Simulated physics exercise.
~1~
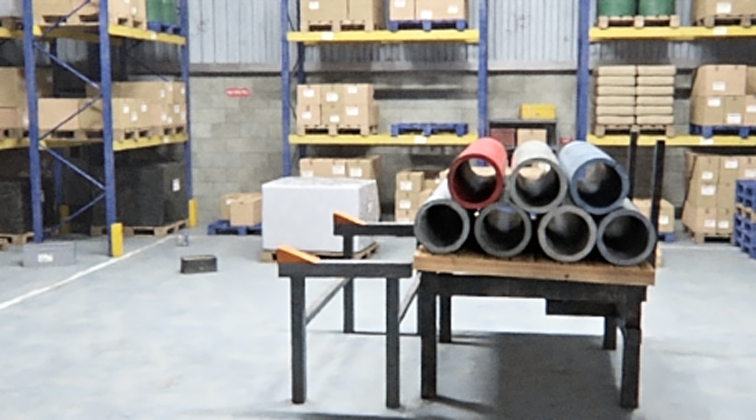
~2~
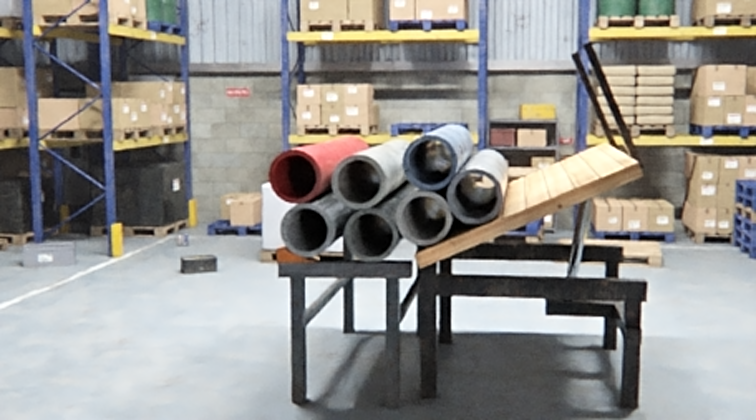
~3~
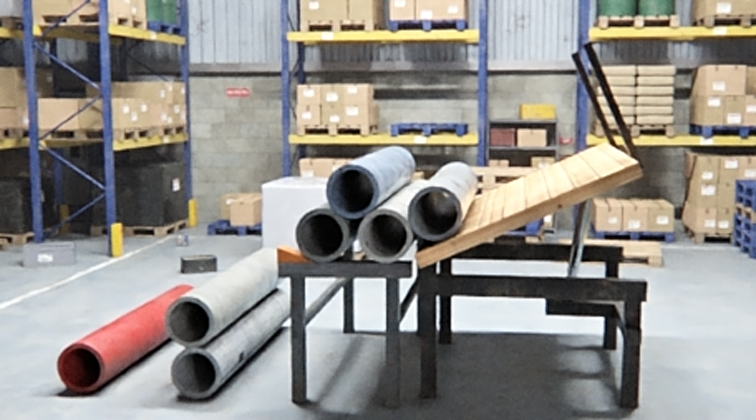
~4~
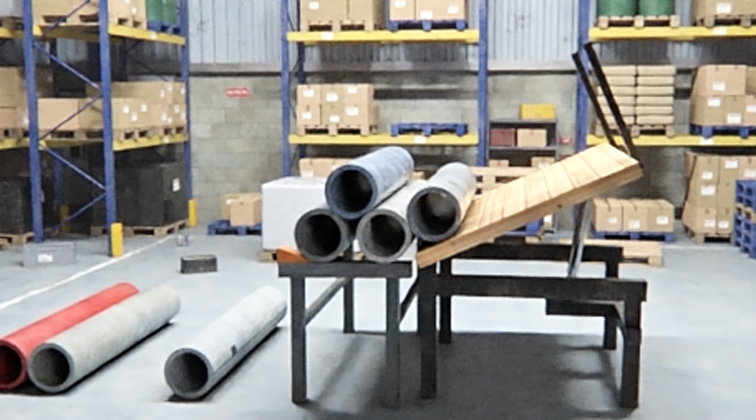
A wooden-topped tipping deck on a dark metal frame stands in a warehouse, seen from a fixed, level view facing the pipe ends, with a low dark rack to its left and boxes on blue and yellow shelving behind. Seven hollow concrete pipes lie stacked on the deck, one red, one blue and the rest grey. The deck's right side tilts up, and the pile rolls left onto the rack. The red pipe and two grey ones drop over the rack's left end and roll left, separating on the floor. Finally, the red pipe lies farthest left on the ground, while the blue pipe and three grey ones stay heaped on the rack beside the raised deck.
